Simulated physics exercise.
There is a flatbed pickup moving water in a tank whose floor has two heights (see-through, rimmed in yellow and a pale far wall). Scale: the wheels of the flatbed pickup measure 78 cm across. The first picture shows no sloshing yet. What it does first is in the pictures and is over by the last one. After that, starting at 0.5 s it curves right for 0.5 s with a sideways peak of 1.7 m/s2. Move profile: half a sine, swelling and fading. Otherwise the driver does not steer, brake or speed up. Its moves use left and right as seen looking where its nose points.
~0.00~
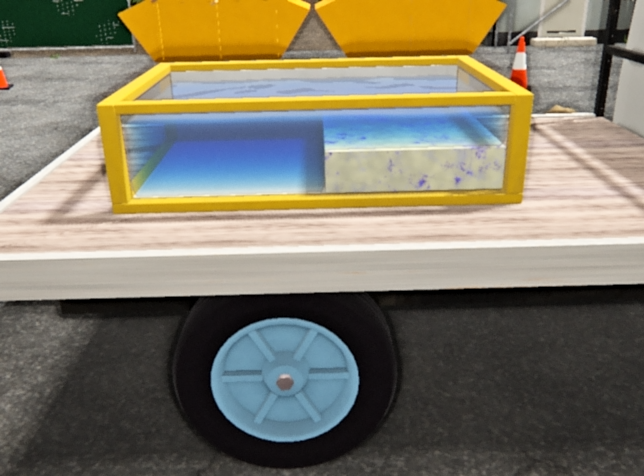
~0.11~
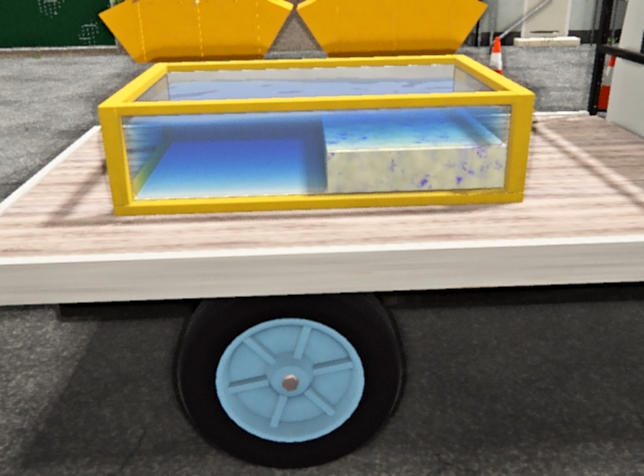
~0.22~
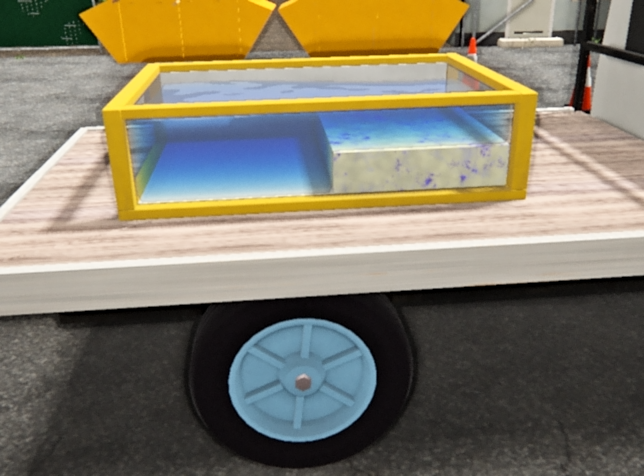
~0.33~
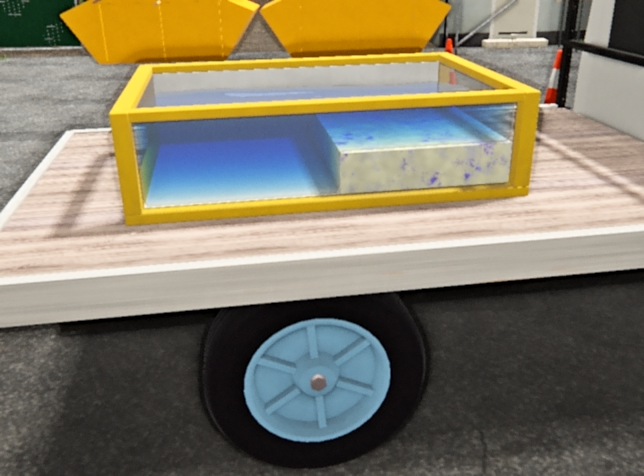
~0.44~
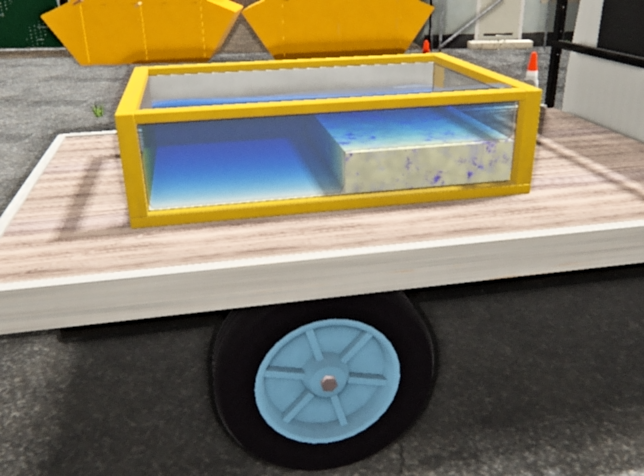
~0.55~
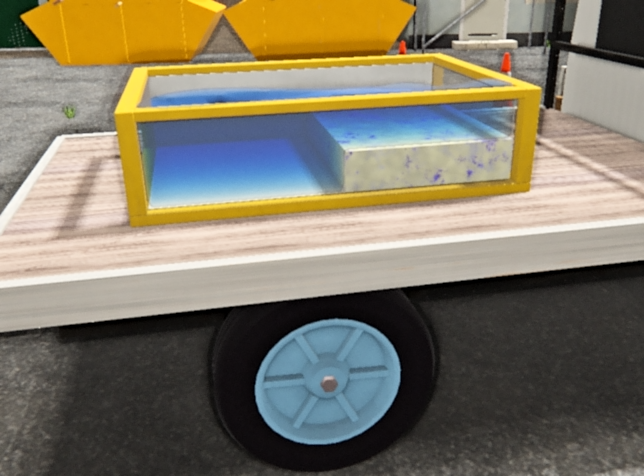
Yellow-rimmed clear tank of blue water on a flatbed, its surface tilting up towards the near side as the wheel turns below.
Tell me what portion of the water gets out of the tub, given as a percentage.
A portion of about 9 per cent gets out.
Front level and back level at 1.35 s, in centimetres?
At the front the surface is at 28 cm, while at the back it is at 28 cm.
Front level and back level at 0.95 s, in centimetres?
Close to 32 cm at the front end and 32 cm at the back end.
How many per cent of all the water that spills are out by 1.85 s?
Around 60 percent of it.
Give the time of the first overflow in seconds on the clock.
The first spill comes at around 0.9 s.
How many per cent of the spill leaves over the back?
Share: Around 10%.
After 0.95 s front 32 cm, middle 32 cm, back 32 cm above the lowest part of the floor; no loss so far.
After 1.35 s front 29 cm, middle 27 cm, back 27 cm above the lowest part of the floor; the loss stands at 2 per cent, mostly over the far side, some over the near side.
After 1.85 s front 31 cm, middle 28 cm, back 29 cm above the lowest part of the floor; the loss stands at 5 per cent, over the far side.
After 3.98 s the loss stands at 9 per cent, over the far side and the near side, 23 of 265 litres.
